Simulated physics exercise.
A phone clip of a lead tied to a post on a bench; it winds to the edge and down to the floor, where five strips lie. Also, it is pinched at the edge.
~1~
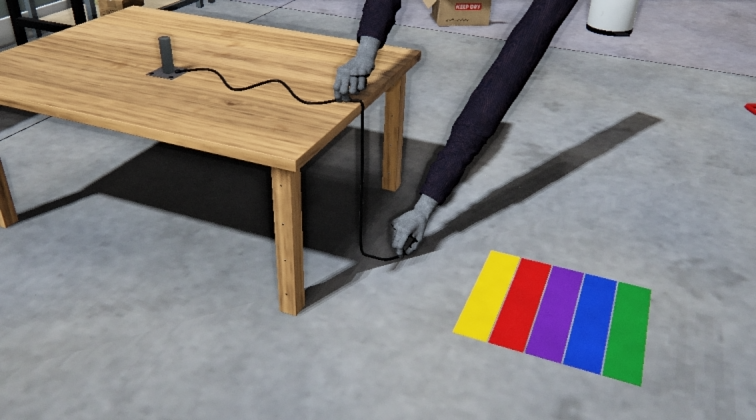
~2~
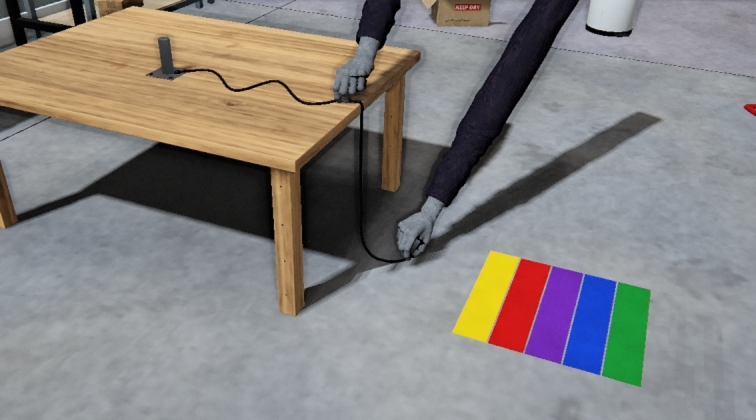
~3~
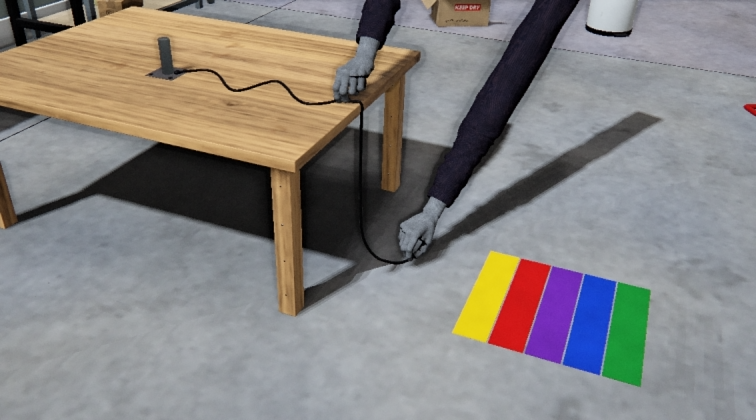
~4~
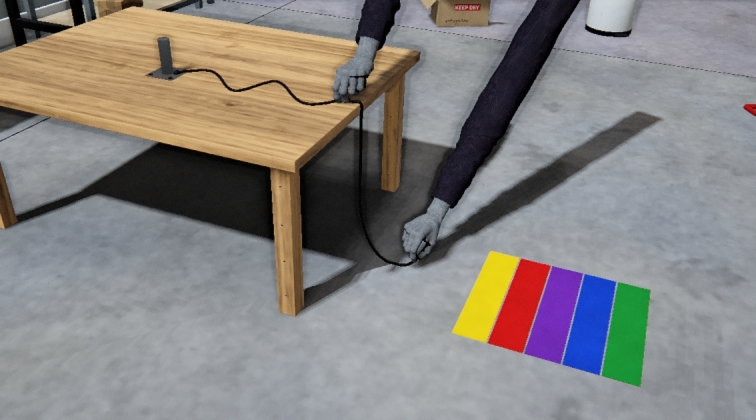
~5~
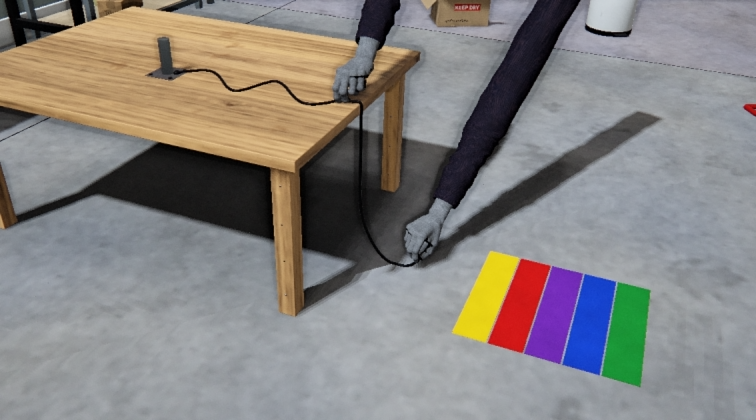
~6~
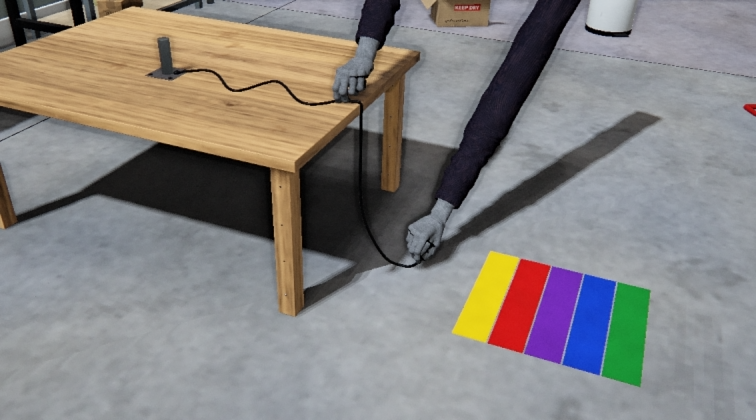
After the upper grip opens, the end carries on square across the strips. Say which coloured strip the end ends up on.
It ends up on the blue strip.
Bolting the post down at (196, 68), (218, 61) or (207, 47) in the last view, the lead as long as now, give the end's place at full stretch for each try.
Somewhere near (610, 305), (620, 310) and (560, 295), in that order.
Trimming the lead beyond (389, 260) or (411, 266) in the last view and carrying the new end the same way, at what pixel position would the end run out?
First (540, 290), then (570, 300).
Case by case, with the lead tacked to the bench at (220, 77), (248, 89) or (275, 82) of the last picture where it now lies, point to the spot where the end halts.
Approximately (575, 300), (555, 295) and (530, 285) respectively.
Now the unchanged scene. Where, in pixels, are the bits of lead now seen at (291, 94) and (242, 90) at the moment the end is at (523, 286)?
The two spots land somewhere near (344, 102) and (270, 90).
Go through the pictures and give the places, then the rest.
In the first picture, end (404, 254); yellow (477, 320); red (512, 330); purple (548, 340); blue (585, 350); green (625, 361).
In the second picture, end (411, 257); lead through (210, 71) (247, 89) (293, 95) (359, 104) (361, 171) (362, 236).
In the third picture, end (413, 257).
In the fourth picture, end (417, 258); lead through (209, 71) (247, 89) (293, 96) (359, 104) (360, 172) (367, 237).
In the fifth picture, end (419, 259).
In the sixth picture, end (421, 260); lead through (209, 71) (246, 89) (293, 96) (359, 104) (360, 172) (372, 237).
A little later, end near (523, 286); over red.
Next, end near (566, 297); over purple.
When it is tight, end near (591, 303); over blue. The blue one.
